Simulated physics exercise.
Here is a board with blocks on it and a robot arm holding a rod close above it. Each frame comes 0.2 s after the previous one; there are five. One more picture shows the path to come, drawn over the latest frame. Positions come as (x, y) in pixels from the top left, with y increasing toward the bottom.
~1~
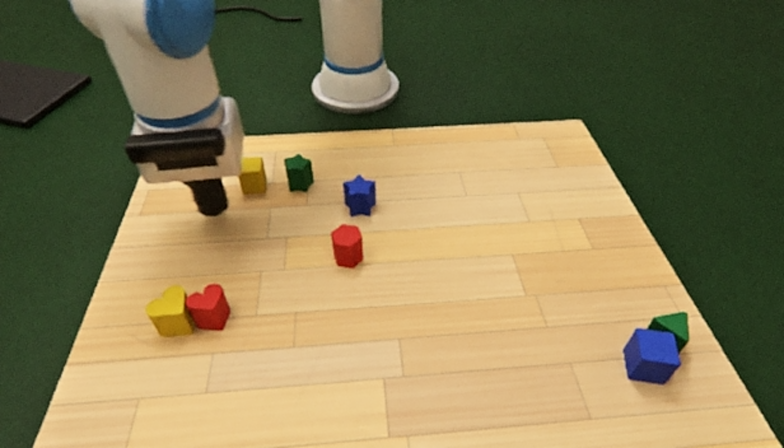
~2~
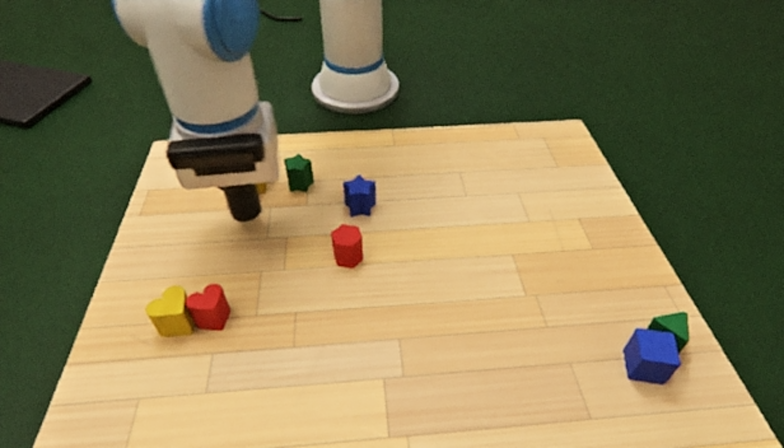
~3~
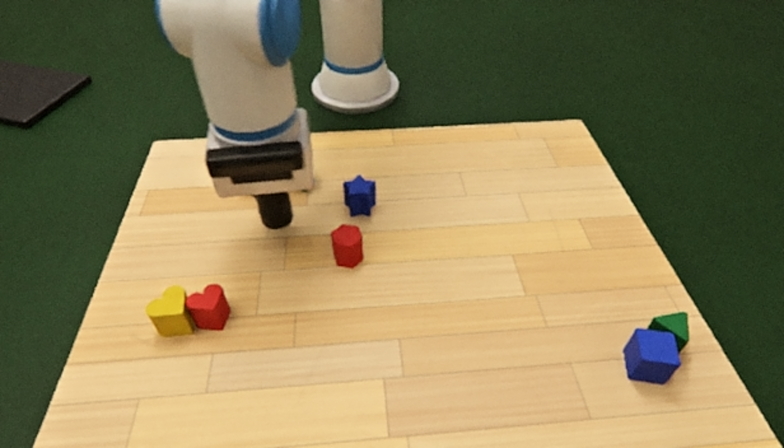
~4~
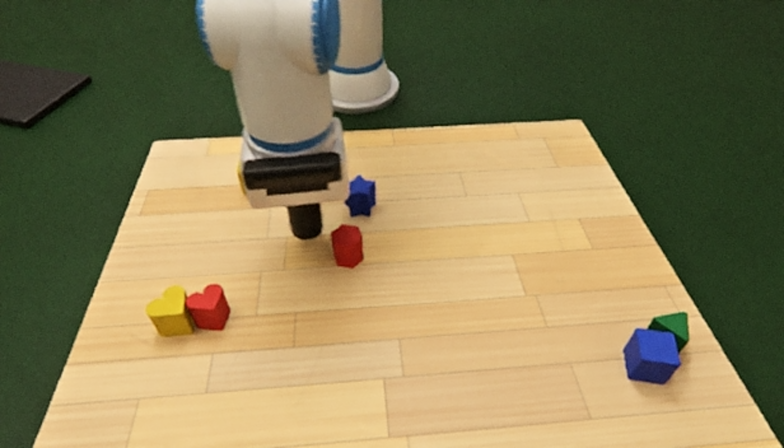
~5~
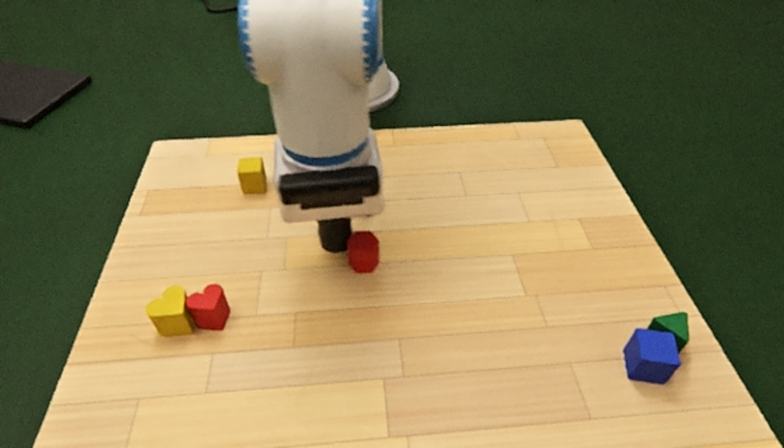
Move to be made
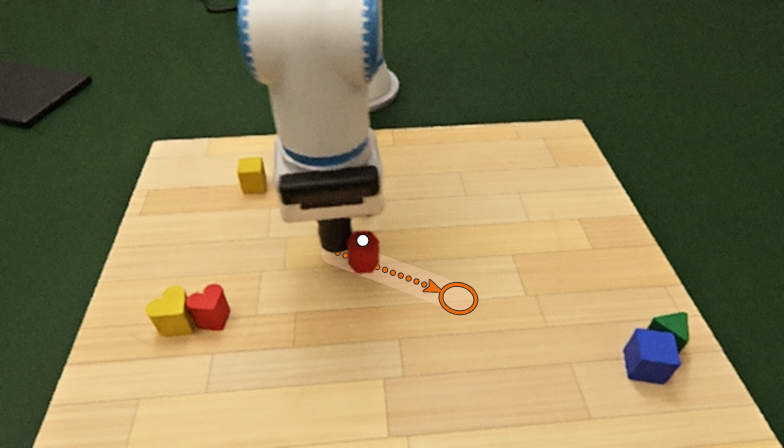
On a wooden board, a robot arm sweeping a black rod rightward past scattered blocks and nudging a red hexagonal block right.
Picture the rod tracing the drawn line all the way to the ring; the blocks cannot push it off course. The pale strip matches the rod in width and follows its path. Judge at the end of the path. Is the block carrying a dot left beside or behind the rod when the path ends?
My answer is no.
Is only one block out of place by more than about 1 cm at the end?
Yes - that is the case.
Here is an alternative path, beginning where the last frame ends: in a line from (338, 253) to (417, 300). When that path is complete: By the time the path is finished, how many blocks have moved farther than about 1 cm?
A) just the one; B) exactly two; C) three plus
Letter A.
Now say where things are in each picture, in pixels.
The first picture shows rod's lower end at (214, 207); blue star at (359, 185); red hexagonal block at (347, 235).
The second picture shows rod at (246, 212); blocks still.
The third picture shows rod at (278, 219); blocks still.
The fourth picture shows rod at (307, 229); blocks still.
The fifth picture shows rod at (337, 242); blue star hidden; red hexagonal block at (363, 240).
Drawn move, in a line from (338, 253) to (458, 298); the dot is on the red hexagonal block.
What follows on the original path. One third of the way, rod at (376, 256); red hexagonal block at (405, 255).
Two thirds of the way, rod at (418, 271); red hexagonal block at (449, 271).
At the end, rod at (460, 288); blue star still; red hexagonal block at (495, 287).
